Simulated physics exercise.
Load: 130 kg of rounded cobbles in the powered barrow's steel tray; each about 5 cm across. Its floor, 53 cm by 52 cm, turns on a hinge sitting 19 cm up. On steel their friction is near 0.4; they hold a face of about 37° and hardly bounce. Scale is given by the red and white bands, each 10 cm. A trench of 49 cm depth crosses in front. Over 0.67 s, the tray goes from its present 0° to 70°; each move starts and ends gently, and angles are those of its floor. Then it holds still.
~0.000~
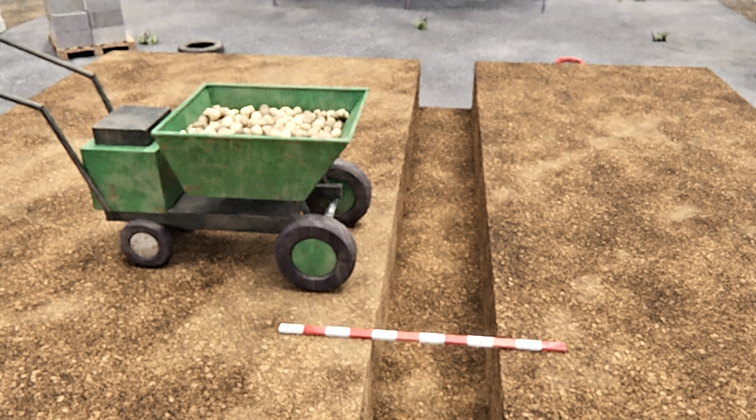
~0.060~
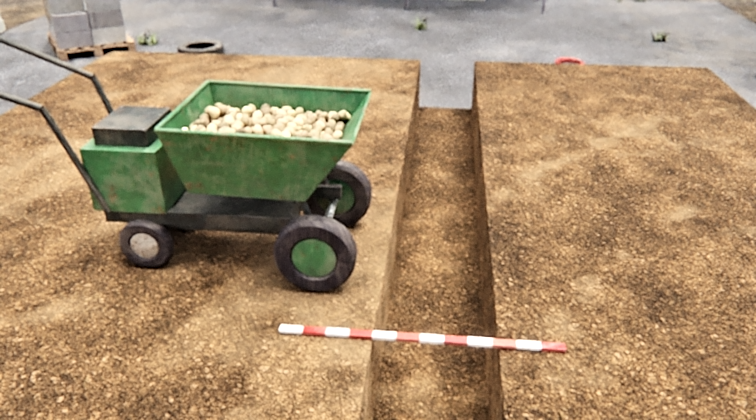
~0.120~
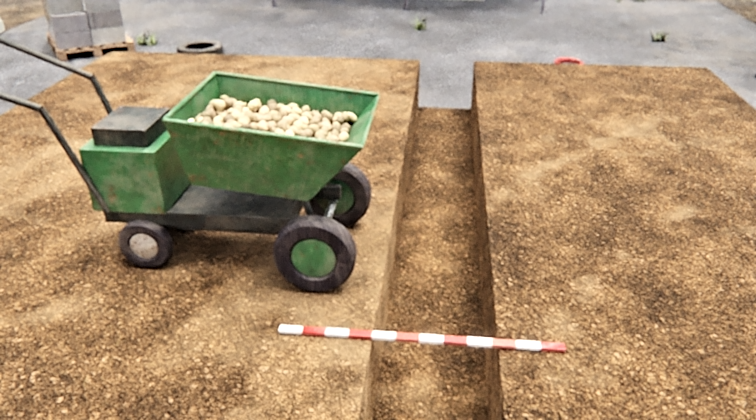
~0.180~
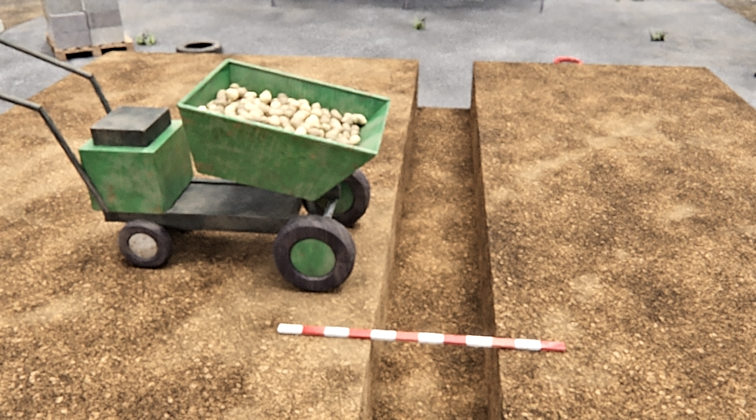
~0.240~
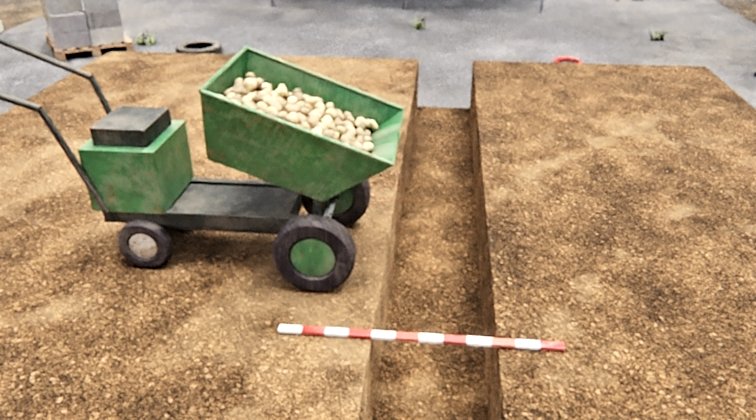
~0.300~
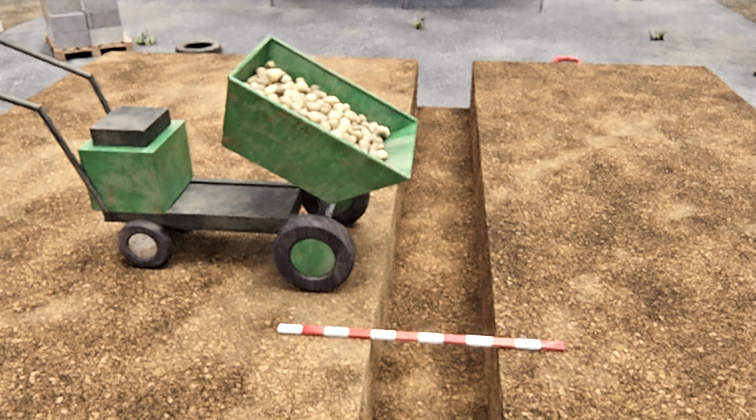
A green cart's tray full of pale stones tilts steadily toward the trench on its right.
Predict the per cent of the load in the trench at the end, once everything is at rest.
Near 50 per cent.
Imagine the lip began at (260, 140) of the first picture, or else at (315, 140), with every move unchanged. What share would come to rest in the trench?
Estimates: 100 % then 80 %.
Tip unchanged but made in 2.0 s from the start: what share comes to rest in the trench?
Around 80 per cent would end in the trench.
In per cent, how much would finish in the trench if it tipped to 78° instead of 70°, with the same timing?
Share in trench: Approx. 50%.
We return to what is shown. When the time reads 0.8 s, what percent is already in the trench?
By that point it's something like 15 in a hundred.
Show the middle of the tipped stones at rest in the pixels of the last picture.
In the last view, about (482, 312).
After 0.5 s the floor is at 59°; 100 % in the tray; the foremost stones are at (421, 199).
After 0.8 s the floor is at 70°; 77 % in the tray, 15 % in the trench, 8 % past the trench; the foremost stones are at (514, 275).
After 1.1 s the floor is at 70°; 25 % in the tray, 27 % in the trench, 48 % past the trench; the foremost stones are at (667, 264).
After 3.1 s the floor is at 70°; 0 % in the tray, 50 % in the trench, 50 % past the trench; the foremost stones are past the picture's edge.
